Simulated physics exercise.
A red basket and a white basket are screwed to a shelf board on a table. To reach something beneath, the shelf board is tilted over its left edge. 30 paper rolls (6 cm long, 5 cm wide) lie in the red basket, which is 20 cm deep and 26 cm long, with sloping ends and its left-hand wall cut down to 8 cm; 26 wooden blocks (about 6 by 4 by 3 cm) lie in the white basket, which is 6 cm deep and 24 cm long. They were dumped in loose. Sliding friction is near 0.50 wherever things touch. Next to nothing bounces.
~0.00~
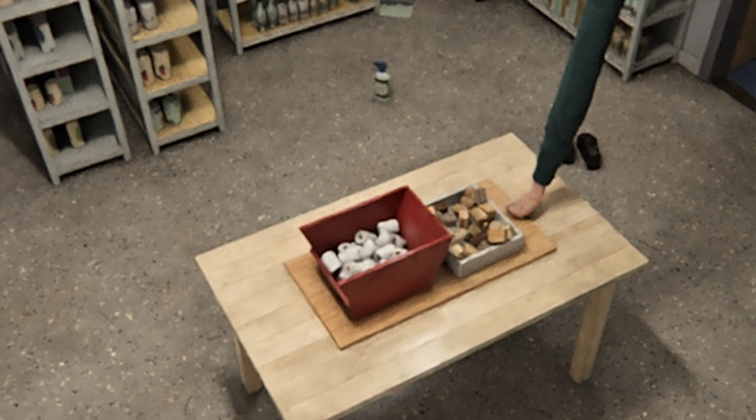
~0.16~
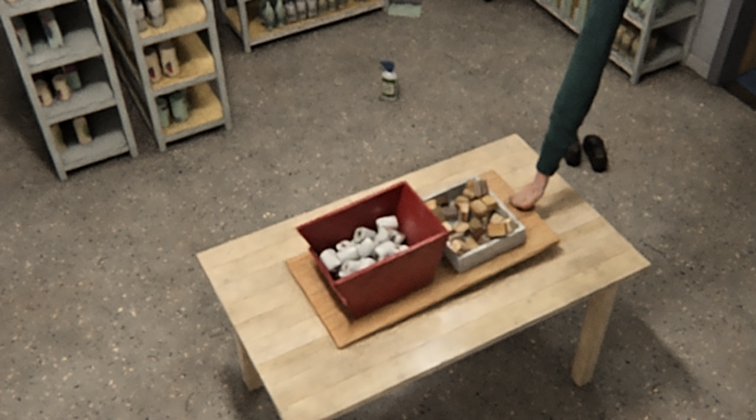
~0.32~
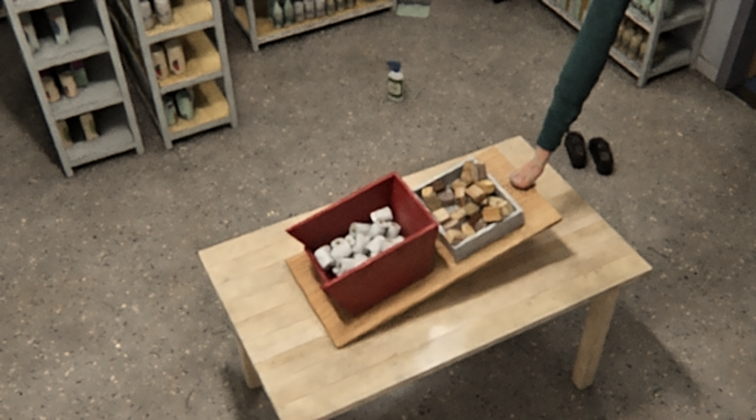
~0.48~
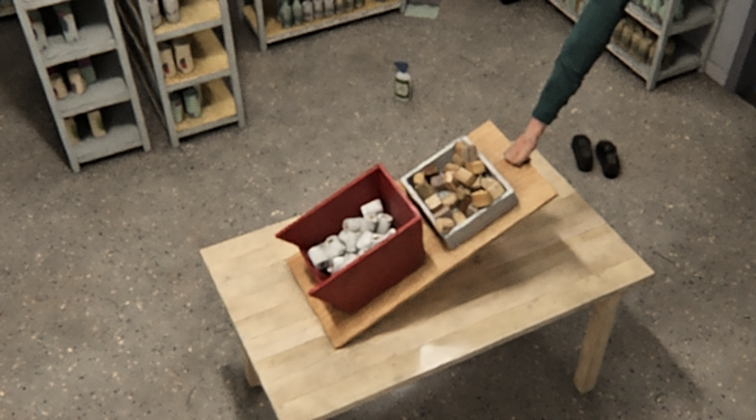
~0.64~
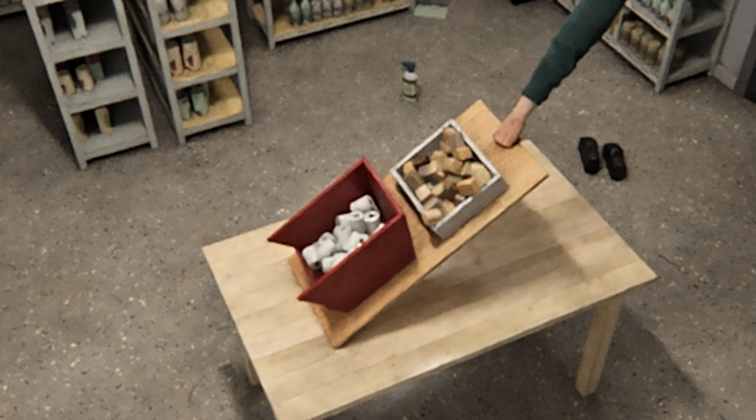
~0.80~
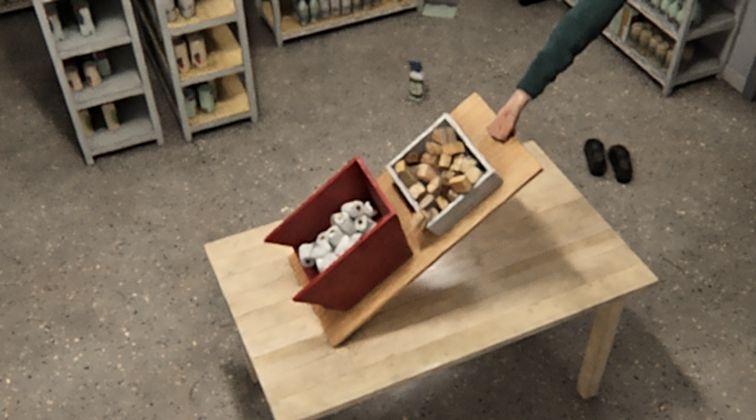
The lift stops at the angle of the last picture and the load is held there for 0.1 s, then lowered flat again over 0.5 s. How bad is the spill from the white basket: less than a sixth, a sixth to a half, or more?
The white basket loses less than a sixth of its wooden blocks.
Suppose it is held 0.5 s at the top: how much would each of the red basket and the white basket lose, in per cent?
Then red basket 0, white basket 10 per cent.
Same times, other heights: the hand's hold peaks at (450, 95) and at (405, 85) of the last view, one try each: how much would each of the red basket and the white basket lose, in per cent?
Red basket 20 then 50, white basket 20 then 30 per cent.
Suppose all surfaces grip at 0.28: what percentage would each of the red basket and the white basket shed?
In that case red basket 10, white basket 0 per cent.
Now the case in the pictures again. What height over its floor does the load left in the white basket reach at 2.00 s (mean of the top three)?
About 8 cm.
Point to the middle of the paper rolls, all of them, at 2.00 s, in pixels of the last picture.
At about (374, 266).
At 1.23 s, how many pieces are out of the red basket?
Out by then, roughly: Red basket 1.
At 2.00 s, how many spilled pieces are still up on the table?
About 2.
After 0.99 s, tilt 32°; red basket 30 in, 0 out and white basket 25 in, 1 out.
After 1.23 s, tilt 9°; red basket 29 in, 1 out and white basket 24 in, 2 out.
After 1.57 s, tilt 0°; red basket 29 in, 1 out and white basket 24 in, 2 out.
Final count (at 2.00 s), red basket 29 in, 1 out and white basket 24 in, 2 out. Asked share, 2 of 26, 8 per cent.
